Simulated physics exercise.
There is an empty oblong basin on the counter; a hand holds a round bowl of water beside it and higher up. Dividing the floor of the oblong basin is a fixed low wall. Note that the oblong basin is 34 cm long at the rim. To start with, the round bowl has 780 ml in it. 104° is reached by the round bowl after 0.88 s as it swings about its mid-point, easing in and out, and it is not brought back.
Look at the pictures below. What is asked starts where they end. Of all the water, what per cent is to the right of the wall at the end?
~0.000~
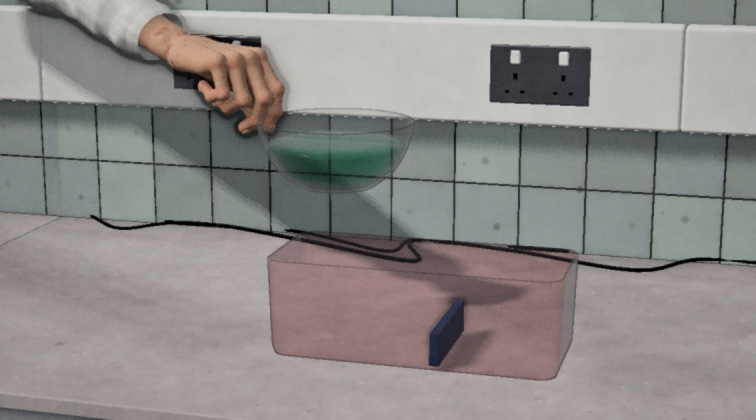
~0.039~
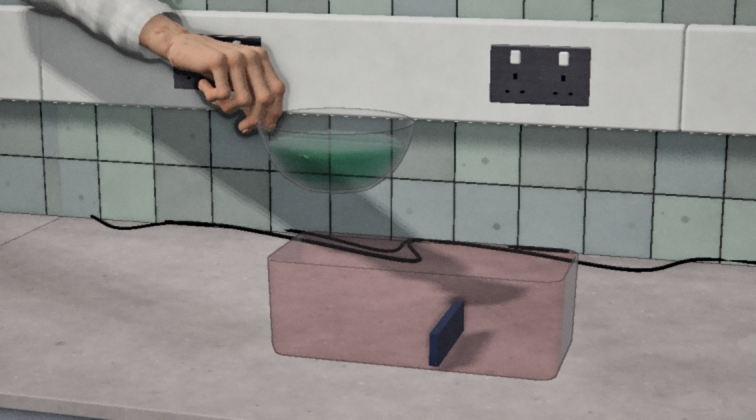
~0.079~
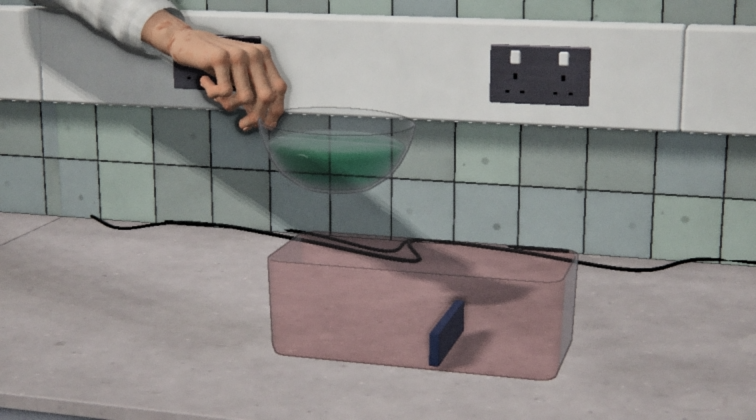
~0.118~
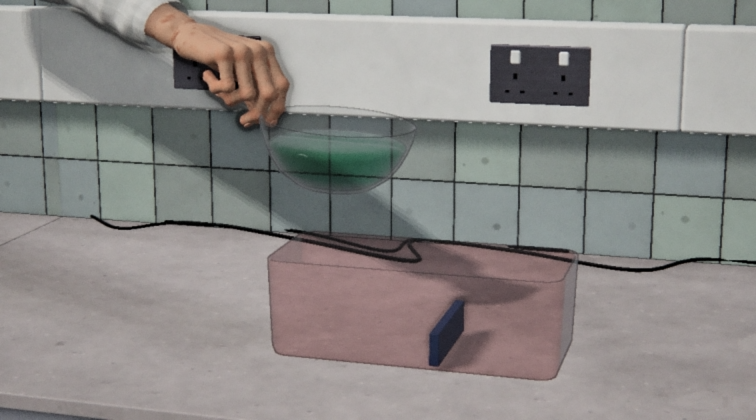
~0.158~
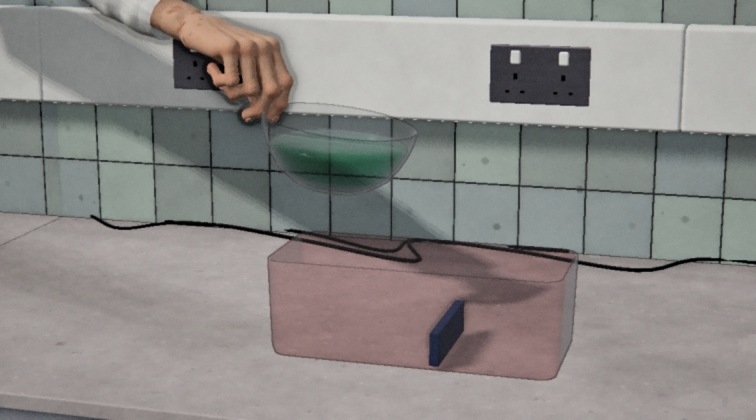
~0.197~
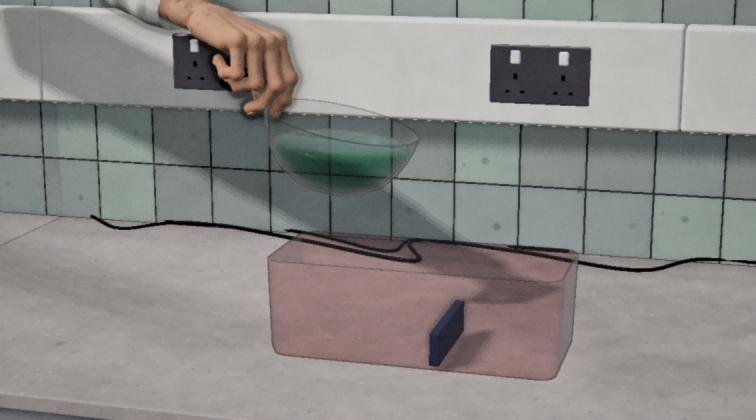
I would say 45 percent.
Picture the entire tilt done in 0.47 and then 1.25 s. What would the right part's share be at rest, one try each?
35 per cent first, 55 per cent second.
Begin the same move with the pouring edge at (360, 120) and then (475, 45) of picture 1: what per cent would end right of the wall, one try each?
It comes to 15 per cent, and then 75 per cent.
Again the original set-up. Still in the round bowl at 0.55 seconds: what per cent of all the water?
Around 38 percent.
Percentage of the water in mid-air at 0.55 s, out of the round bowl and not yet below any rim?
I'd put it at about 40 percent.
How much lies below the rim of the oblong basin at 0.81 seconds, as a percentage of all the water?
I'd put it at roughly 96 per cent.
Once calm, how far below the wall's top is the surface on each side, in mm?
Near 24 mm for the left and near 20 mm for the right.
By 0.55 s the tilt is 72° and 39 per cent is still to pour, 4 is left of the wall and 17 right of it.
By 0.81 s the tilt is 102° and 1 per cent is still to pour, 50 is left of the wall and 45 right of it.
By 1.08 s the tilt is 104° and 0 per cent is still to pour, 52 is left of the wall and 45 right of it.
By 1.38 s the tilt is 104° and 0 per cent is still to pour, 53 is left of the wall and 45 right of it.
At rest 53 per cent lies left of the wall, 45 right of it and 2 outside.
